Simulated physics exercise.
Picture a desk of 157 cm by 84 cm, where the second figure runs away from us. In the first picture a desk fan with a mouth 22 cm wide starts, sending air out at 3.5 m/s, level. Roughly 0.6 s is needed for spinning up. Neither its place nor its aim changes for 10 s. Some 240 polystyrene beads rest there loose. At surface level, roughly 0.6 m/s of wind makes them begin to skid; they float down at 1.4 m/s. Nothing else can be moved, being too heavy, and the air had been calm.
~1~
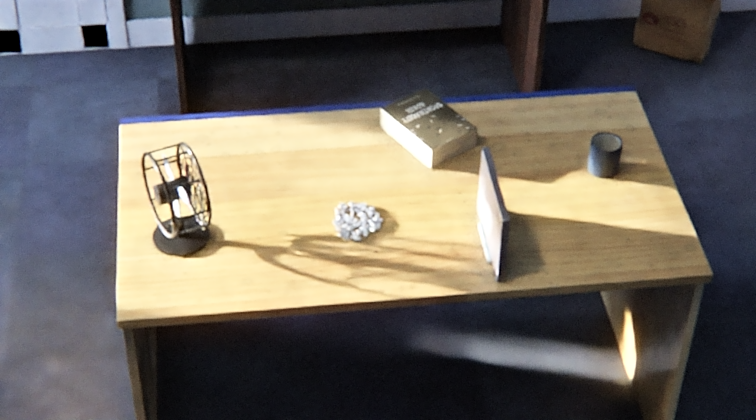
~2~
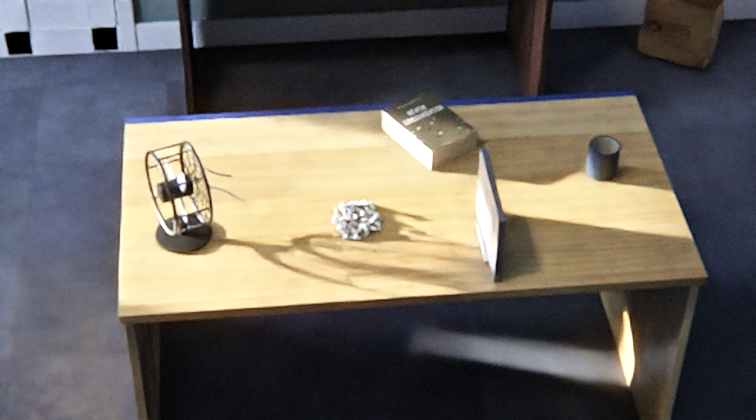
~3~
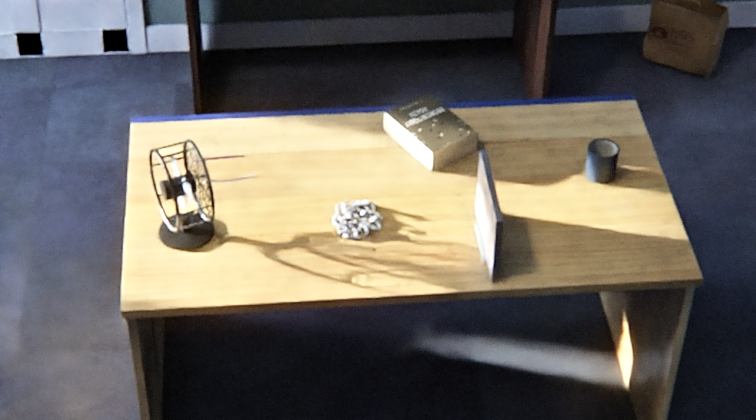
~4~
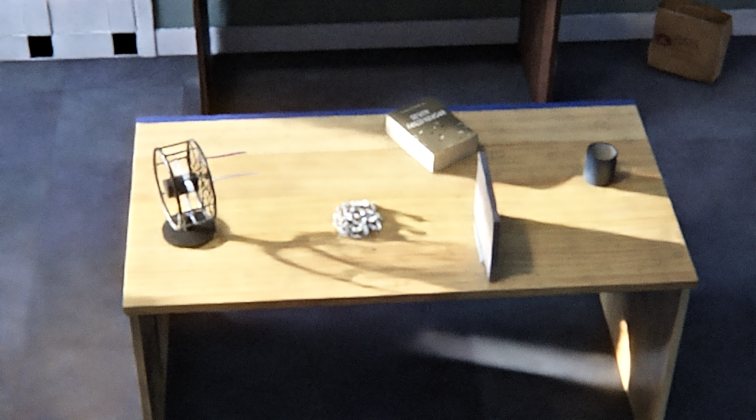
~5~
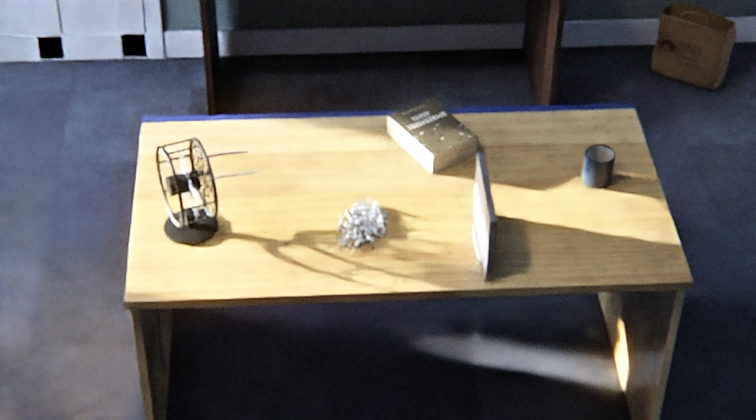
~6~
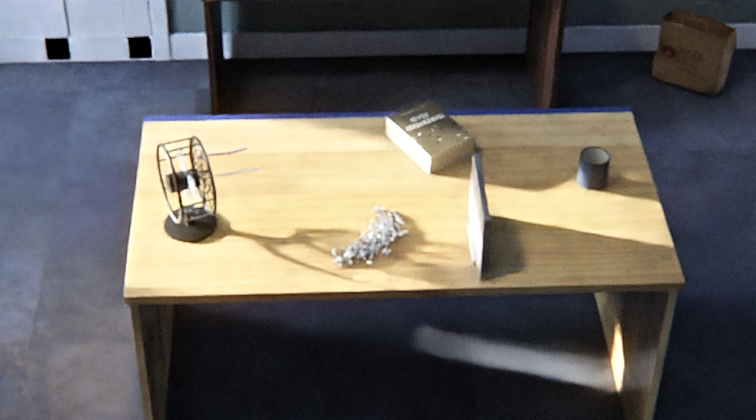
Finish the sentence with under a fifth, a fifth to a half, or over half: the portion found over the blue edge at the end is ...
The portion found there is under a fifth.
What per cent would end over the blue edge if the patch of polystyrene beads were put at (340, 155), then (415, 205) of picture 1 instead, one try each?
First try 70 %, second try 0 %.
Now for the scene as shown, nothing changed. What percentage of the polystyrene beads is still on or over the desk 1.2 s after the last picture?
Close to 80 in a hundred are still there at that time.
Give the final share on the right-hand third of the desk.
Around 1 per cent.
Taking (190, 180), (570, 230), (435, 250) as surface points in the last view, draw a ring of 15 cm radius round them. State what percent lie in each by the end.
Taking the spots one by one, around 0 %, 1 % and 30 %.
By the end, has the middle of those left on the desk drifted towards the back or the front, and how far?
The middle ends nearer the front end, some 15 cm from where the patch began.
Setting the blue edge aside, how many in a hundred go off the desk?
Close to 20 % of them.
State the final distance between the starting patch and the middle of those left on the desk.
I'd say around 15 cm.
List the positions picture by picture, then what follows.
In the first frame, the middle of the polystyrene beads is near (356, 221), none has stirred yet and the mouth of the desk fan is at (176, 190).
In the second frame, the middle of the polystyrene beads is near (353, 220), none has stirred yet and the blue edge is centred on (384, 105).
In the third frame, the middle of the polystyrene beads is near (353, 219), none has stirred yet, the top of a laptop is at (491, 184) and the top of a book is at (431, 122).
In the fourth frame, the middle of the polystyrene beads is near (354, 220) and none has stirred yet.
In the fifth frame, the middle of the polystyrene beads is near (365, 225), the farthest in sight from the desk fan is at (387, 222) and about 70 % have left their places.
In the sixth frame, the middle of the polystyrene beads is near (375, 241), the farthest in sight from the desk fan is at (406, 233) and all have left their places.
Then, 1.2 s after the last picture, 17 % are on the move or not yet settled, 0 % are over the blue edge; the middle of those still in play is near (374, 250).
Then, 2.4 s after the last picture, 17 % are on the move or not yet settled, 0 % are over the blue edge; the middle of those still in play is near (376, 253).
Then, 4.7 s after the last picture, 15 % are on the move or not yet settled, 0 % are over the blue edge; the middle of those still in play is near (376, 253).
Then, 9.2 s after the last picture, at the end, 0 % are over the blue edge; the middle of those still in play is near (376, 253).
